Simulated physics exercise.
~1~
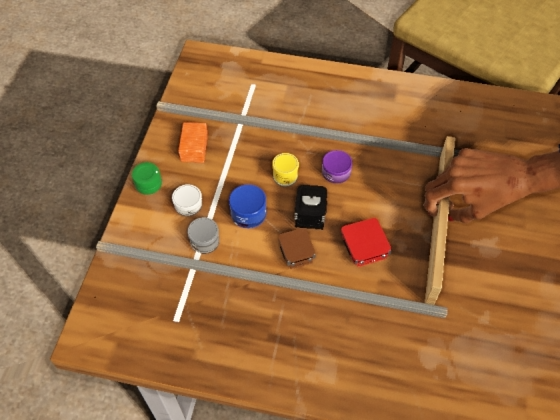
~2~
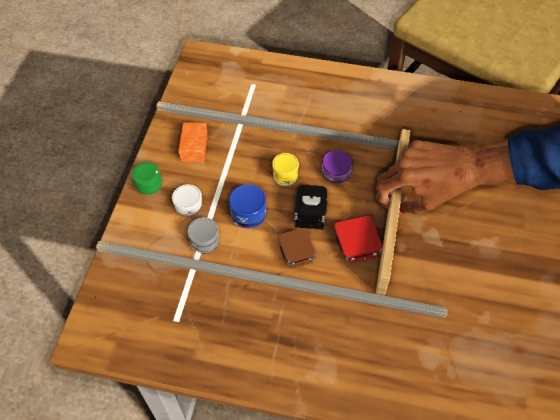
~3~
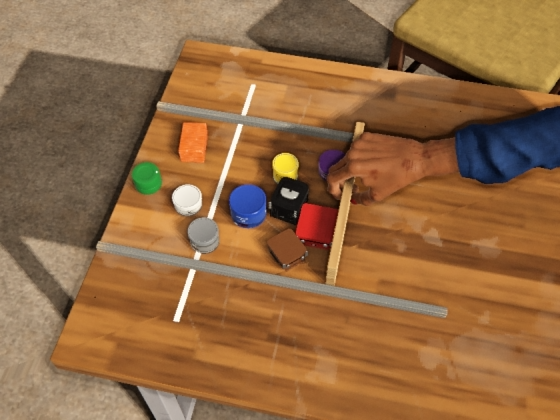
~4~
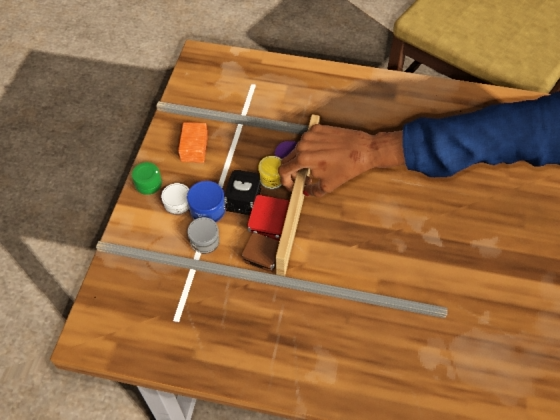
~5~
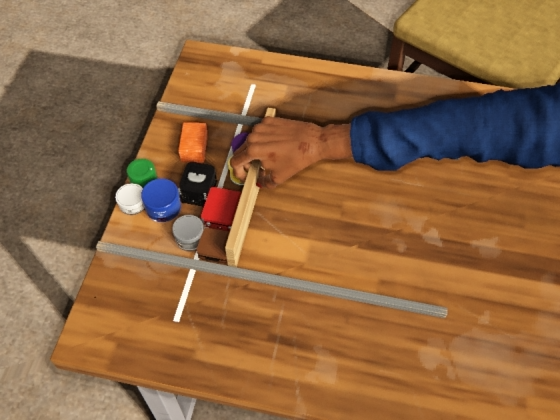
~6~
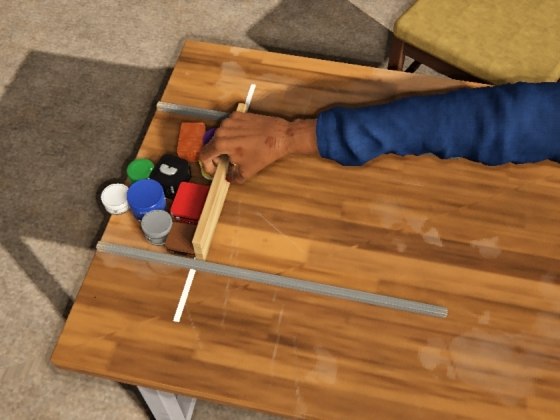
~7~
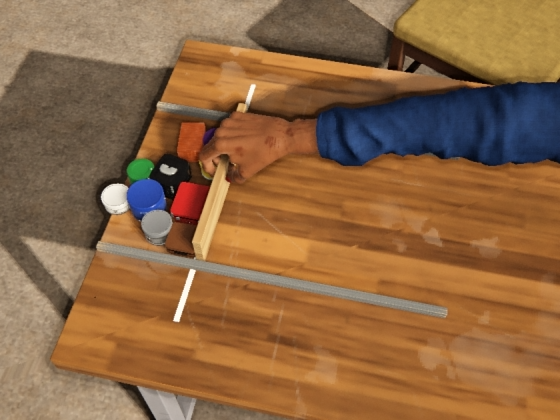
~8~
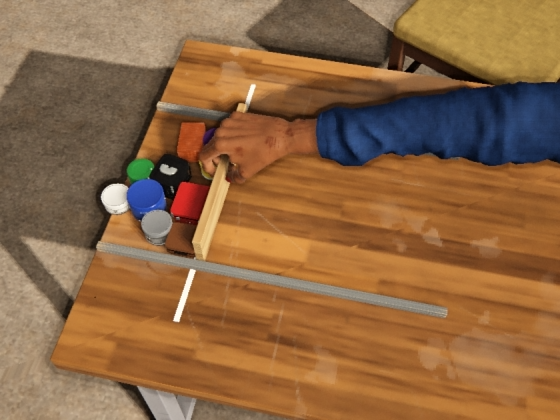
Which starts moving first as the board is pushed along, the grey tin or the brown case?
The brown case starts moving first. The grey tin stays put until later in the push, when the board has come closer to the white tape.
